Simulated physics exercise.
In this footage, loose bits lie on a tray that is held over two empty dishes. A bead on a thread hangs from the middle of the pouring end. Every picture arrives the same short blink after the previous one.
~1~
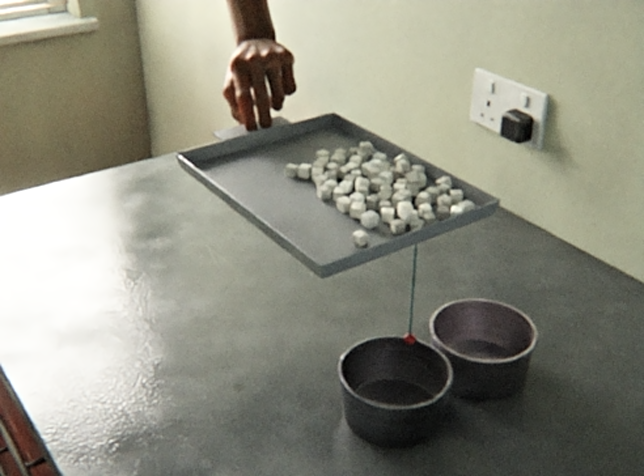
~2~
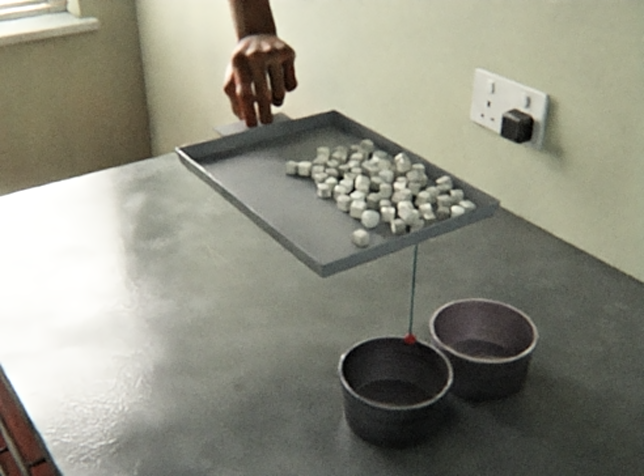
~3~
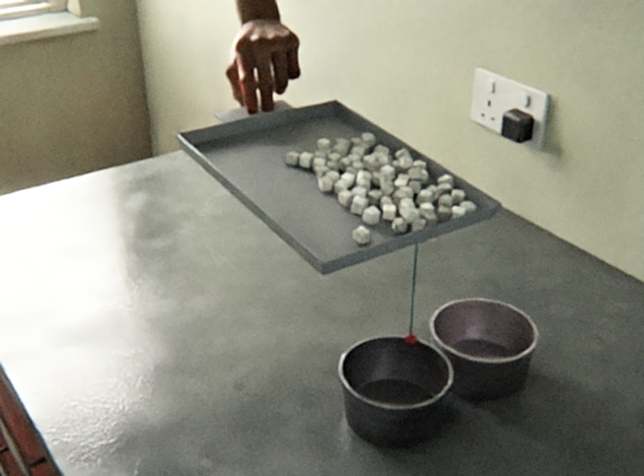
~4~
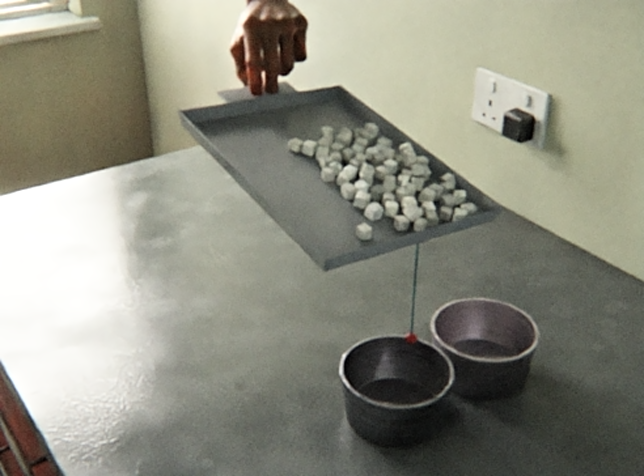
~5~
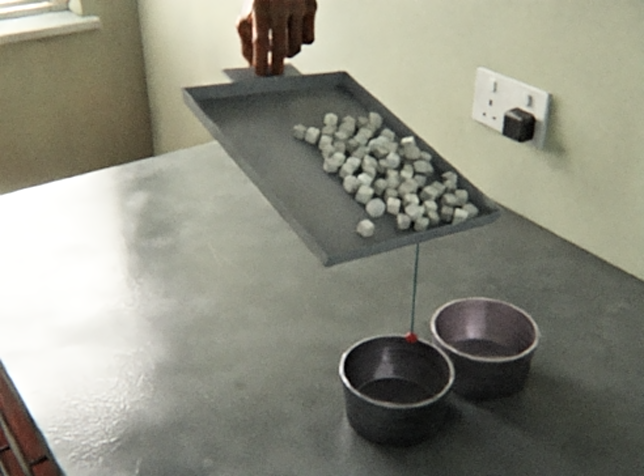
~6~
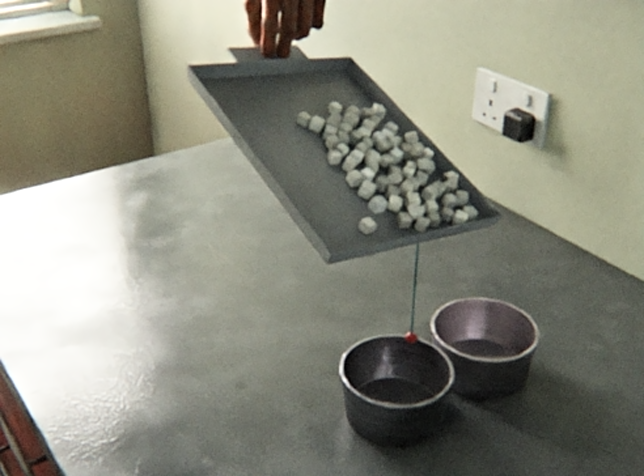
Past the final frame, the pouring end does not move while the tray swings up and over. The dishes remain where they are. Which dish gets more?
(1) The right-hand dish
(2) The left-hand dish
Option 1: The right-hand dish.
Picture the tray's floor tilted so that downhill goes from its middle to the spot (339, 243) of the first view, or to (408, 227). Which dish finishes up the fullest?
Case one: The dish to the left. Case two: The dish to the right.
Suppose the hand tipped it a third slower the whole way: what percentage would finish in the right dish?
Close to 70 in a hundred.
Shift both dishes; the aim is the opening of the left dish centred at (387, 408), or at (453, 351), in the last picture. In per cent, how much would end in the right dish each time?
It would be near 50 per cent first and near 30 per cent second.
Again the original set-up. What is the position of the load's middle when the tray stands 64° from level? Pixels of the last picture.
The middle of the pieces lands at roughly (444, 177).
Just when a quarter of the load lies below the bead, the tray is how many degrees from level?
I'd put it at about 115 degrees.
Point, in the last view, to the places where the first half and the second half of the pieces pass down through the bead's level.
The leading part at (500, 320), the rest of it at (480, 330).
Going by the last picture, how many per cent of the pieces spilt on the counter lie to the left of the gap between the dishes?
Roughly 0 percent.
Just after the last frame, tray tipped steeply; almost all on the tray; just a few in the right dish.
A moment on, tray tipped past a quarter turn; almost all on the tray; just a few in the right dish; about a tenth in the air.
Further on, tray tipped past a quarter turn; about a tenth in the left dish; roughly two thirds in the right dish; roughly a third outside both; just a few in the air.
When it is over, tray tipped past a quarter turn; about a tenth in the left dish; roughly two thirds in the right dish; roughly a third outside both; just a few in the air.
